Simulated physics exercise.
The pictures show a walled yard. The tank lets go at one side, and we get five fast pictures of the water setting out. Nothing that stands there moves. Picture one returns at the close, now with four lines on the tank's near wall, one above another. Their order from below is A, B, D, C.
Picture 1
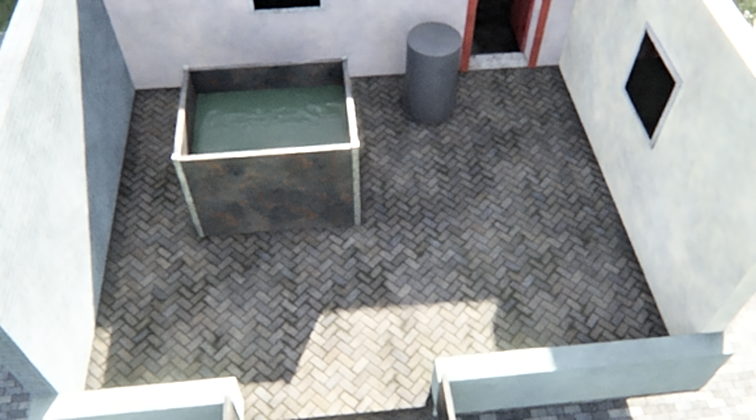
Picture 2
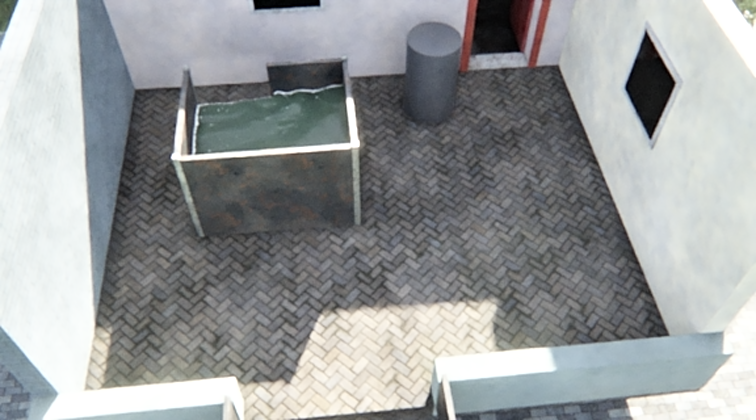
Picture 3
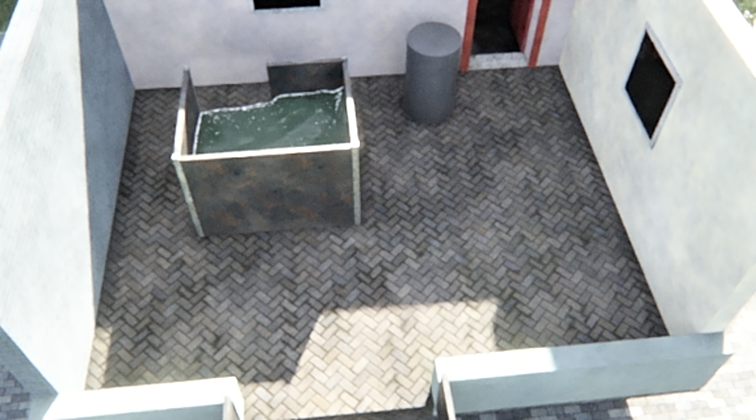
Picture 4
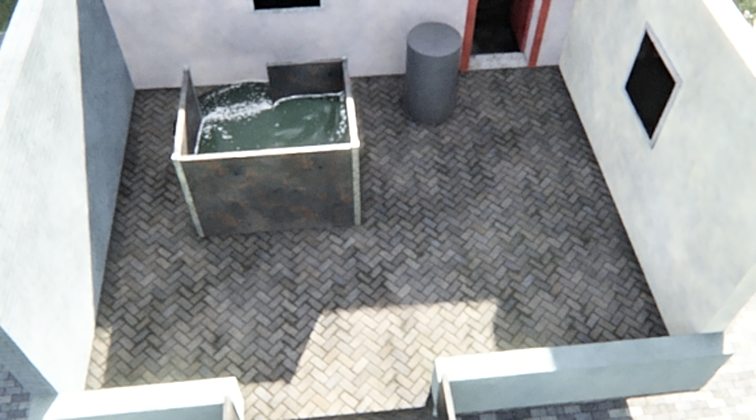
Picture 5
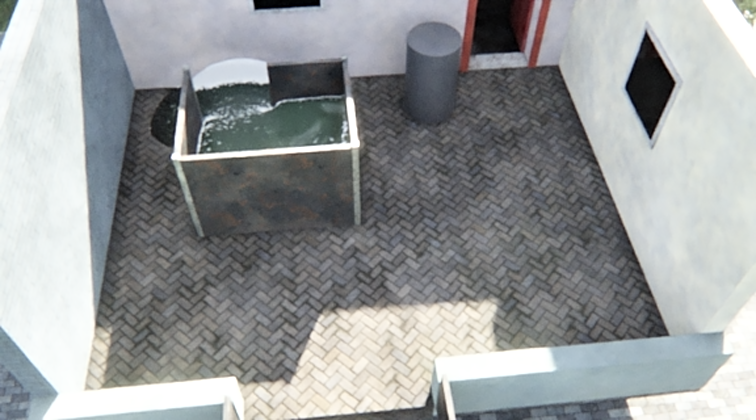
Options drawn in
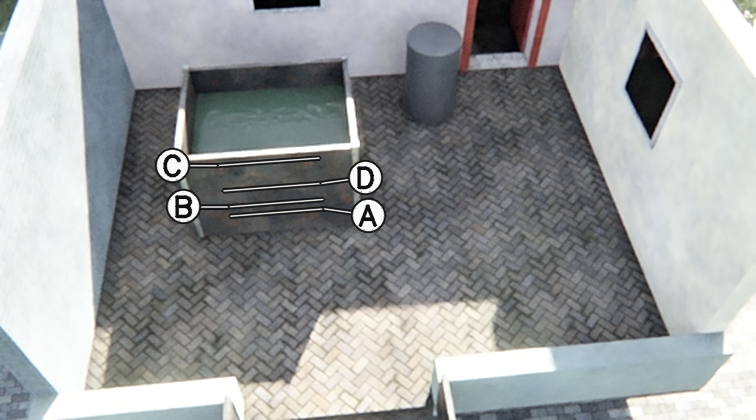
Water in the tank sloshes, then spills out behind it onto the yard's paving.
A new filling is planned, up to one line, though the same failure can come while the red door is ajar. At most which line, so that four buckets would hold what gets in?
D.
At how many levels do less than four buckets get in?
Three.
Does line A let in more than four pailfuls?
No, that is safe.
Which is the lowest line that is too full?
That is line C.
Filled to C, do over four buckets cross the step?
Yes, that goes wrong.
On the marked copy, A at (277, 212); B at (275, 203); C at (268, 161); D at (272, 187); from the bottom up A, B, D, C.
With A, nothing gets over.
With B, nothing gets over.
With C, about 7 bucketfuls get in.
With D, a splash gets over, under a bucket.
